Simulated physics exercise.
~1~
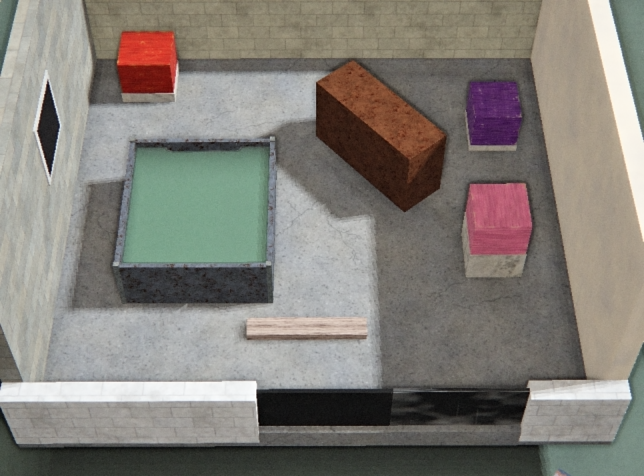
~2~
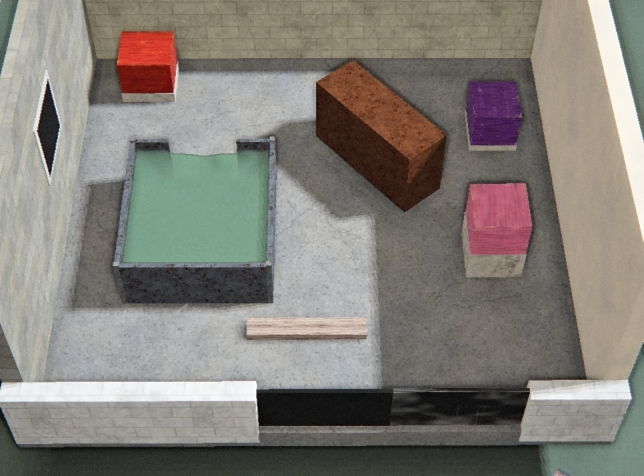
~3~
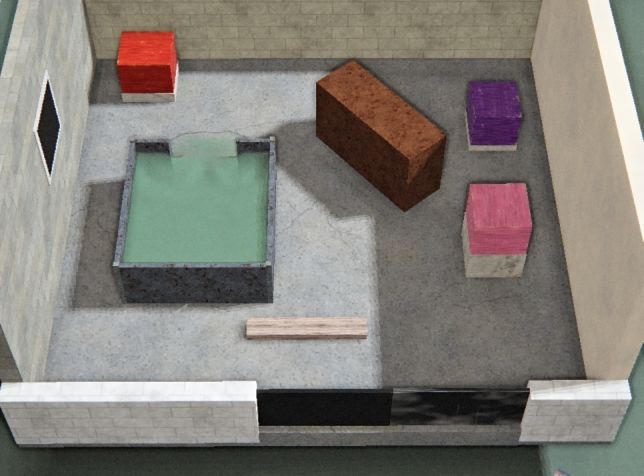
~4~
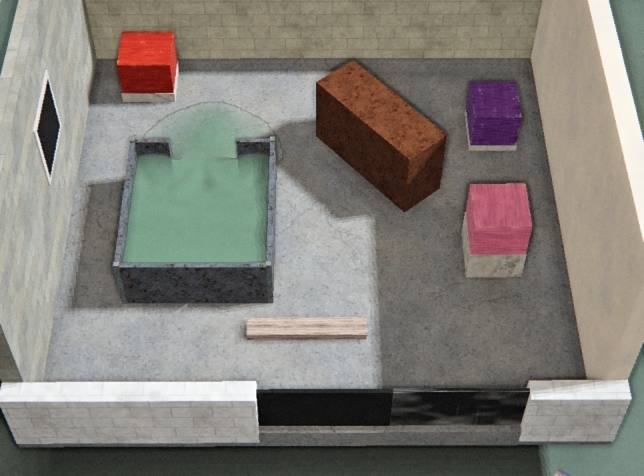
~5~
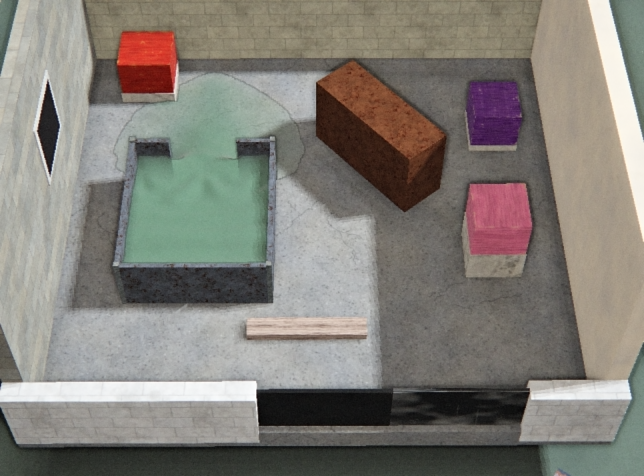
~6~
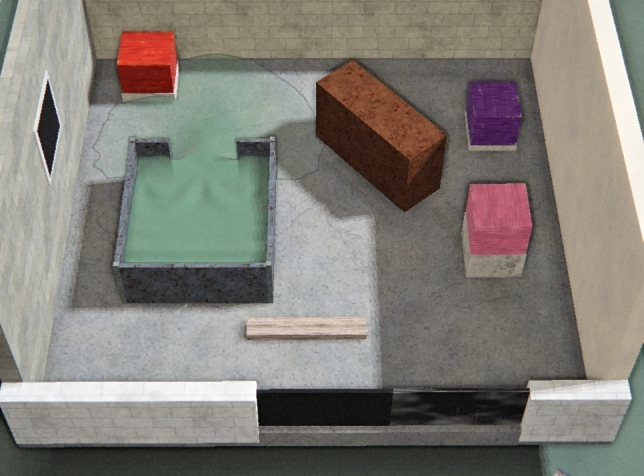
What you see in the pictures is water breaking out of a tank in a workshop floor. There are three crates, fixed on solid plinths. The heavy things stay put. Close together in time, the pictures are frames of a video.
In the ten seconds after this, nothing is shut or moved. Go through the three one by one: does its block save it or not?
The pink crate is spared, the purple crate is hit, the red crate is hit.
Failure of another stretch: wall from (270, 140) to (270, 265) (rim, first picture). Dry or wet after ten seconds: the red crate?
As it turns out, the red one stays unwetted.
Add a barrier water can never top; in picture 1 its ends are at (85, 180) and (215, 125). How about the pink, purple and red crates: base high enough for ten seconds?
The pink one stays dry, the purple one takes water, the red one escapes it.
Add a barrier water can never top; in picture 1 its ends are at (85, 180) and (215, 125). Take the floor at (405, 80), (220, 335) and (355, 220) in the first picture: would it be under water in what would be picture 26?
First inundated, then unwetted, then inundated.
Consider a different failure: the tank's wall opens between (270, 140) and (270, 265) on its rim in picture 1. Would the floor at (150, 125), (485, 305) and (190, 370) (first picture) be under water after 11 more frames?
Place one: Spared by the leak. Place two: Reached by the flood. Place three: Spared by the leak.
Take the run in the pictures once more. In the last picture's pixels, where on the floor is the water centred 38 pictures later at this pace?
Somewhere near (278, 183).
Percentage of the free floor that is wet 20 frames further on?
Roughly 45 percent, I'd say.
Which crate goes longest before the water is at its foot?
Coming in last, the one in pink.
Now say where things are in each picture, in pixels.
The open tank at (198, 204) is whole and still, in the first frame.
The front is at a hidden place, out from the gap on the open tank's far side, in the second frame.
Water pours out on the open tank's far side and has run to (236, 139), in the third frame.
Water pours out on the open tank's far side and has run to (225, 108), in the fourth frame.
Water pours out on the open tank's far side and has run to (223, 78), in the fifth frame.
The front is at (183, 61), out from the gap on the open tank's far side, in the sixth frame.
A moment on, water covers 20 % of the floor; the pink crate not reached, the purple crate not reached, the red crate water round its plinth.
Next, water covers 30 % of the floor; the pink crate not reached, the purple crate not reached, the red crate water round its plinth.
Then, water covers 45 % of the floor; the pink crate not reached, the purple crate water round its plinth, the red crate water round its plinth.
Later, water covers 70 % of the floor; the pink crate water round its plinth, the purple crate water round its plinth, the red crate water round its plinth.
In the end, water covers 100 % of the floor; the pink crate stayed above the water, the purple crate was topped, the red crate was topped.
